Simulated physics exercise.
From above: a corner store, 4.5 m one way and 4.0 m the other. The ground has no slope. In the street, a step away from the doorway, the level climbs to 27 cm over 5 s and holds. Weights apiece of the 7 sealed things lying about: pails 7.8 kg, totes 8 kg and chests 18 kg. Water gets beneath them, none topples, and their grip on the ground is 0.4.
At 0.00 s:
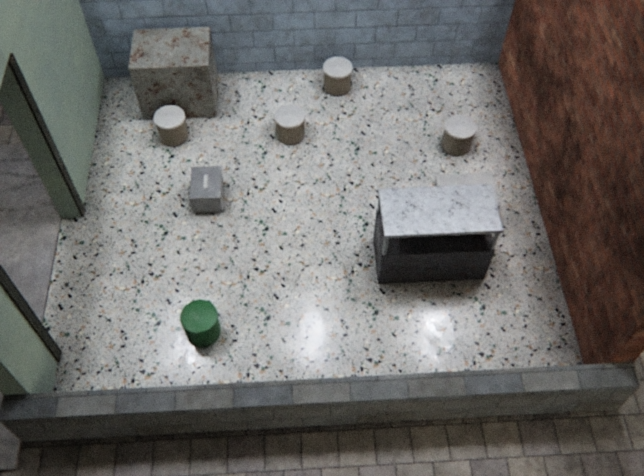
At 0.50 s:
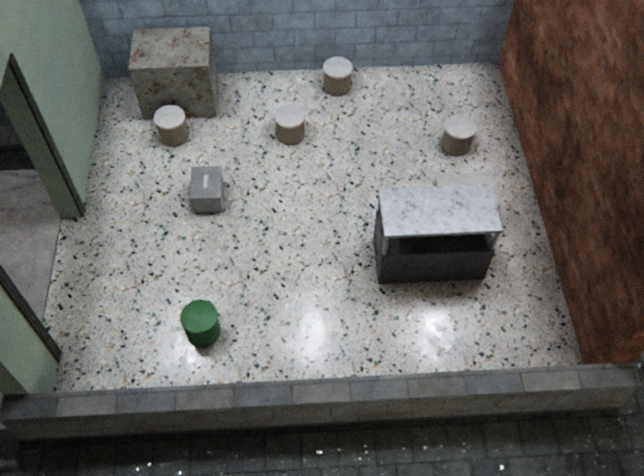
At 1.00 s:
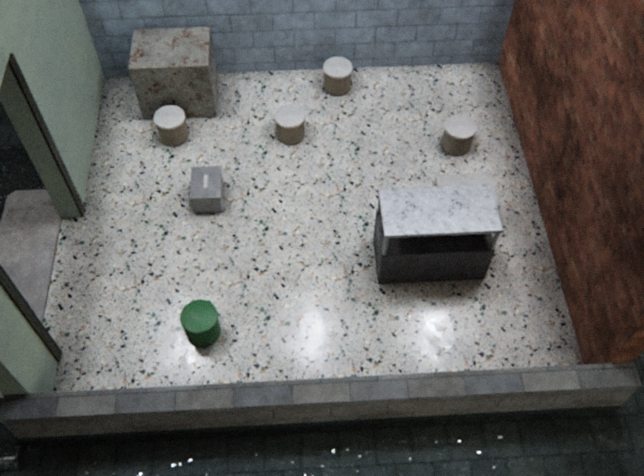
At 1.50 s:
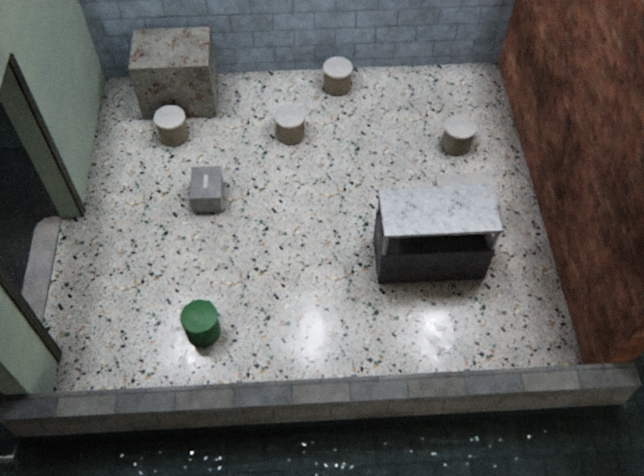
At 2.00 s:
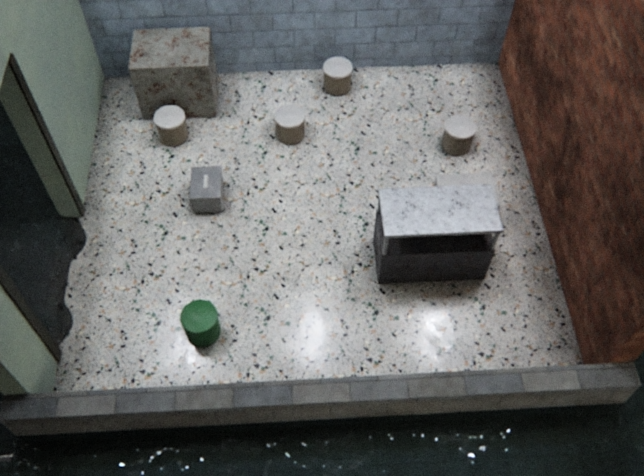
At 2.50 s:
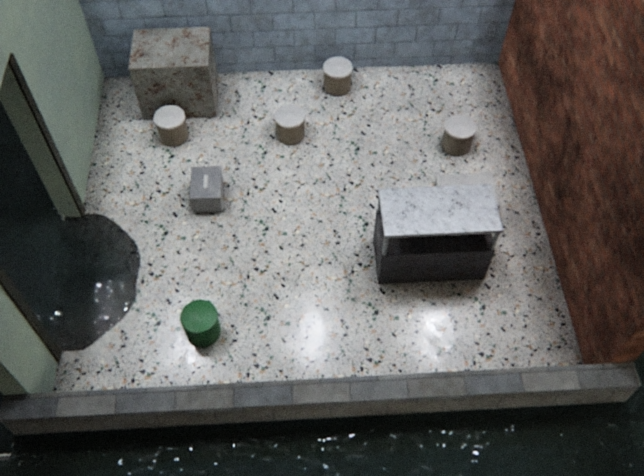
Dark water spreads over the street outside a store seen from above, covers the ground beyond the doorway at left, then enters in a rounded pool on the speckled floor, while the green pail and other objects stay still.
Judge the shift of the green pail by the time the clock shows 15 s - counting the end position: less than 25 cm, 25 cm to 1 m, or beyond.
Green pail gets carried off.
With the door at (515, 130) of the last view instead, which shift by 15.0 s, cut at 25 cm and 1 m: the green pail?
In that case the green pail ends far away.
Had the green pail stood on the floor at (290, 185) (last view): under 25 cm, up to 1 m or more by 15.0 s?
It ends far away.
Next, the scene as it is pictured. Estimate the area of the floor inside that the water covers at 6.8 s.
About 15 m2.
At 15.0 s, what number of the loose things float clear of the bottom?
I count 7.
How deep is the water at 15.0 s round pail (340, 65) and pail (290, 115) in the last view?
About 17 and 12 cm.
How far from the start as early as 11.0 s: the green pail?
Roughly 350 cm by then.
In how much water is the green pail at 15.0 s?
Roughly 17 cm.
After 3.5 s the green pail is near (199, 316), 0.0 m from its start, aground; 0 afloat.
After 6.8 s the green pail is near (411, 349), 1.8 m from its start, afloat; 1 afloat.
After 11.0 s the green pail is near (481, 120), 3.4 m from its start, afloat; 6 afloat.
After 15.0 s the green pail is near (233, 66), 3.0 m from its start, afloat; 7 afloat.
